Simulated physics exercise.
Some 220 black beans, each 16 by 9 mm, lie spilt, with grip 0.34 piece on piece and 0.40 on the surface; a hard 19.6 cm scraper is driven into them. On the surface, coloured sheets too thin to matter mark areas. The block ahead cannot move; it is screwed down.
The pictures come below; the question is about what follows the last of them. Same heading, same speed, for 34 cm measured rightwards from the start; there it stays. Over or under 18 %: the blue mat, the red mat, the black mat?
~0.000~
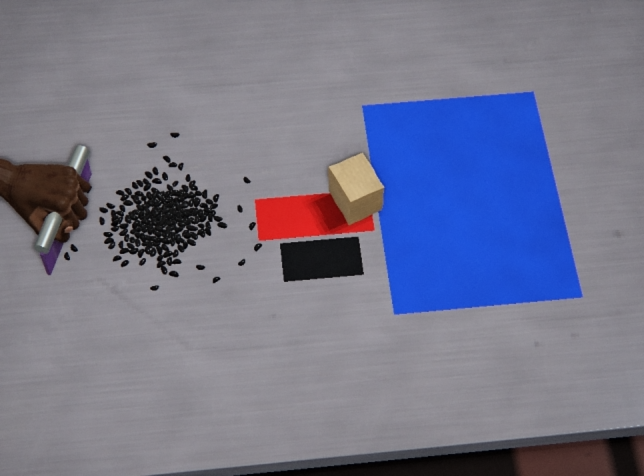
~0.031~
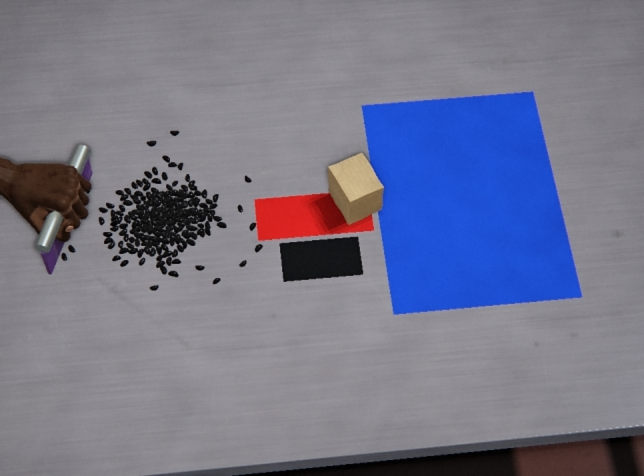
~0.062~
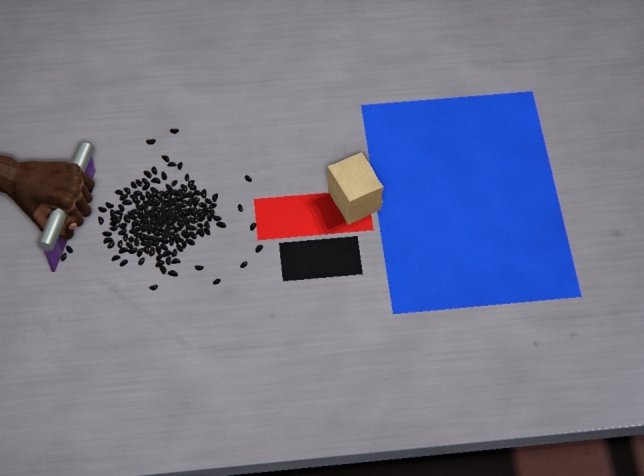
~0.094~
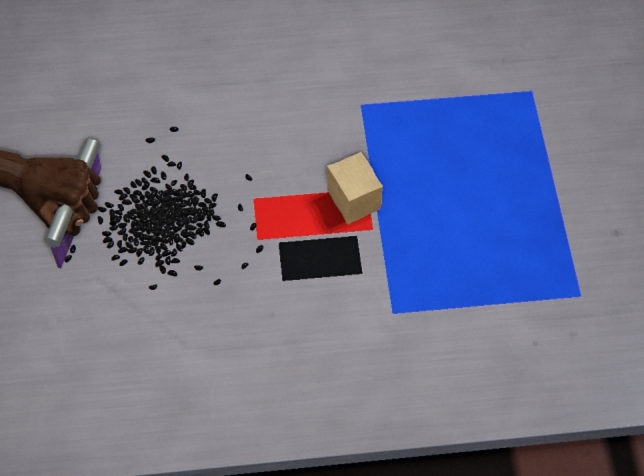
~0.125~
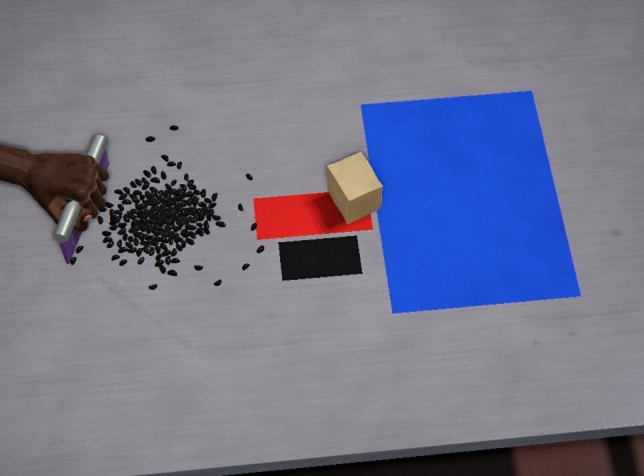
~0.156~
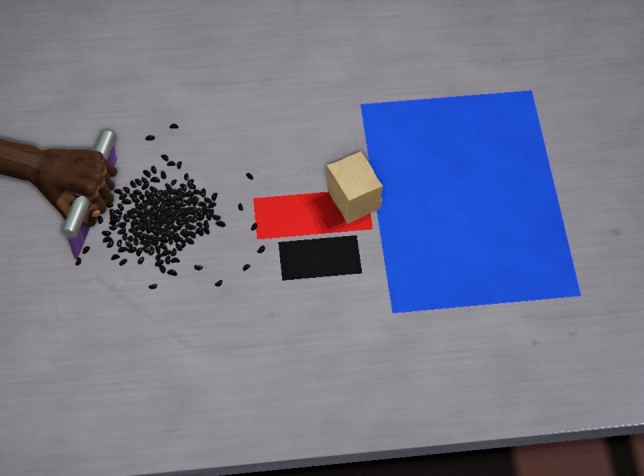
Blue mat - under; red mat - under; black mat - under.
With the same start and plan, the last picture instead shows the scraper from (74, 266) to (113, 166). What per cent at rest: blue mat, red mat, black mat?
Blue mat: 0; red mat: 15; black mat: 15.
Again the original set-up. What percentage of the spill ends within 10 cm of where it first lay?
Near 70 in a hundred.
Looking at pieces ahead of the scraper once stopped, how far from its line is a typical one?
Distance: Around 4 cm.
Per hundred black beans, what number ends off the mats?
Some 95 per cent.
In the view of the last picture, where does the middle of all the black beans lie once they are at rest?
I'd say somewhere near (207, 221).
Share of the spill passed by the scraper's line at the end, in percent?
Around 70 percent.
After 0.49 s, scraper 21 cm from its start, spill 19 cm wide; off the mats 100 %.
Then, at 0.82 s, scraper 36 cm from its start, spill 23 cm wide; off the mats 100 %.
Then, at 1.10 s, scraper 37 cm from its start, spill 24 cm wide; off the mats 100 %.
At rest (2.8 s), black mat 0 %, red mat 0 %, blue mat 0 %, off the mats 95 %.
